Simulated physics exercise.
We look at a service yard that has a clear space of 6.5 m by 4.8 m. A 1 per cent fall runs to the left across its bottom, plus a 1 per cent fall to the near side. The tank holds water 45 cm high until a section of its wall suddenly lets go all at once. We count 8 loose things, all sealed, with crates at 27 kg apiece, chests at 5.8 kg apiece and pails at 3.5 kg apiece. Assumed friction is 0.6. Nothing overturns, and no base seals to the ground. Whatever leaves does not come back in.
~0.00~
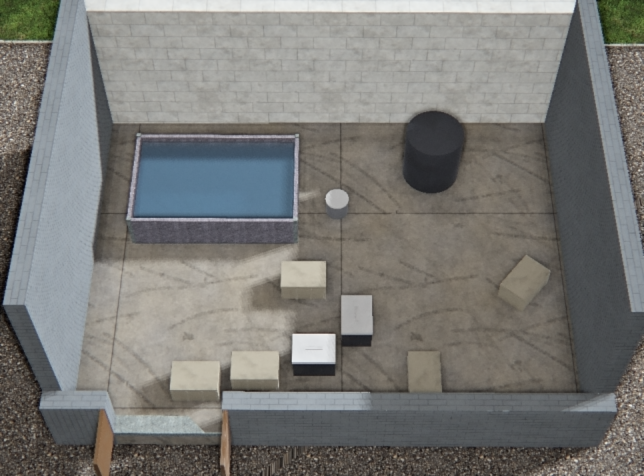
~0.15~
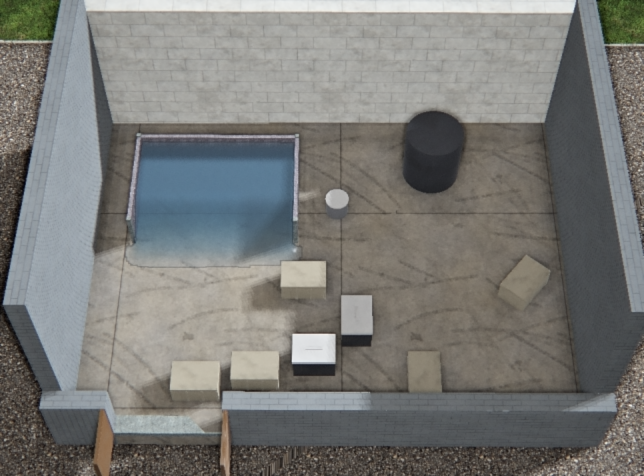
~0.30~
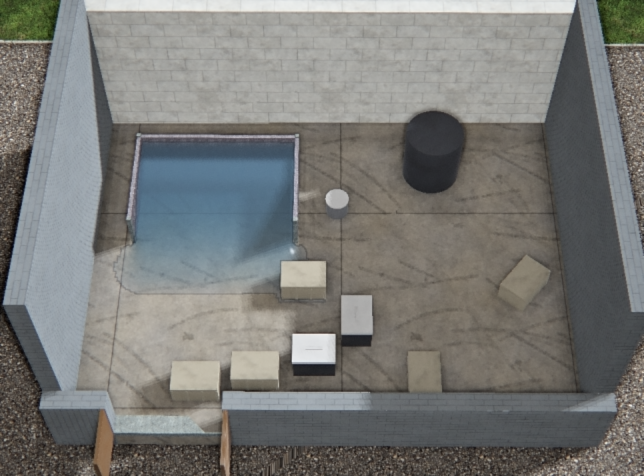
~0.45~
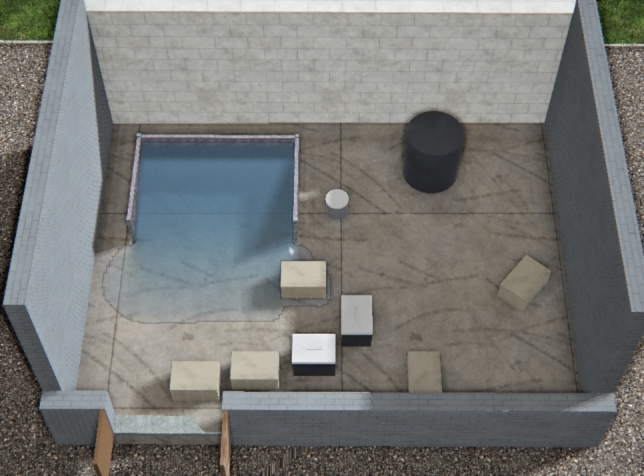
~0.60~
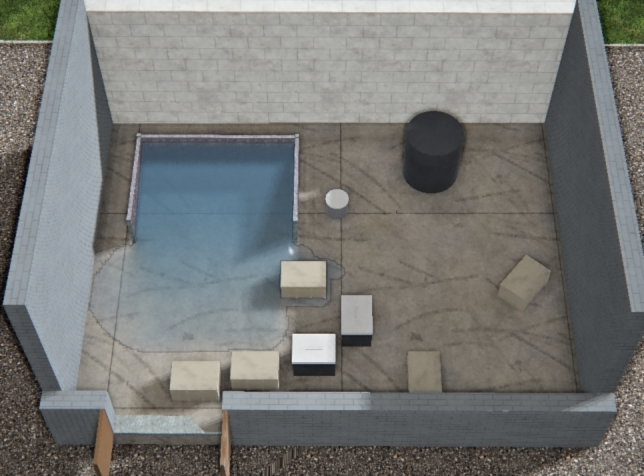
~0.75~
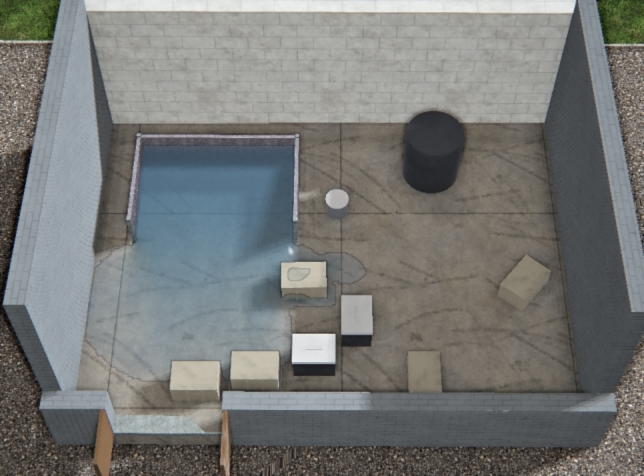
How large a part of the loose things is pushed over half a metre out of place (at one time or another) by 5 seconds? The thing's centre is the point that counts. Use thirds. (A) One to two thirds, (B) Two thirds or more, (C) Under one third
One to two thirds.
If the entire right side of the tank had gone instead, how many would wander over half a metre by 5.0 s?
That would give 2.
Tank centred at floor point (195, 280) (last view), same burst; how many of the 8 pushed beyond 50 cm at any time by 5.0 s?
Count: 4.
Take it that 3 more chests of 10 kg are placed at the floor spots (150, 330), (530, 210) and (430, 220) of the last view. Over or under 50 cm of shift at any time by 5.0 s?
First goes beyond, second stays inside, third stays inside.
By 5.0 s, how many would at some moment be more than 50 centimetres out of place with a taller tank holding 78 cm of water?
Count under that change: 6.
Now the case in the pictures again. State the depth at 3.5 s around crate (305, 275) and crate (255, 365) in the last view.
Close to 4 and 7 centimetres.
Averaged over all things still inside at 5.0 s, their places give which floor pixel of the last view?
I'd say about (396, 312) in the last view.
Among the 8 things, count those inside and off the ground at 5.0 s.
Total: 1.
After 1.1 s 0 of 8 are over 50 cm from their spots; 0 afloat.
After 2.2 s 3 of 8 are over 50 cm from their spots; 1 afloat.
After 3.5 s 4 of 8 are over 50 cm from their spots; 0 afloat.
After 5.0 s 5 of 8 are over 50 cm from their spots, and 5 have been at some point; 1 afloat.
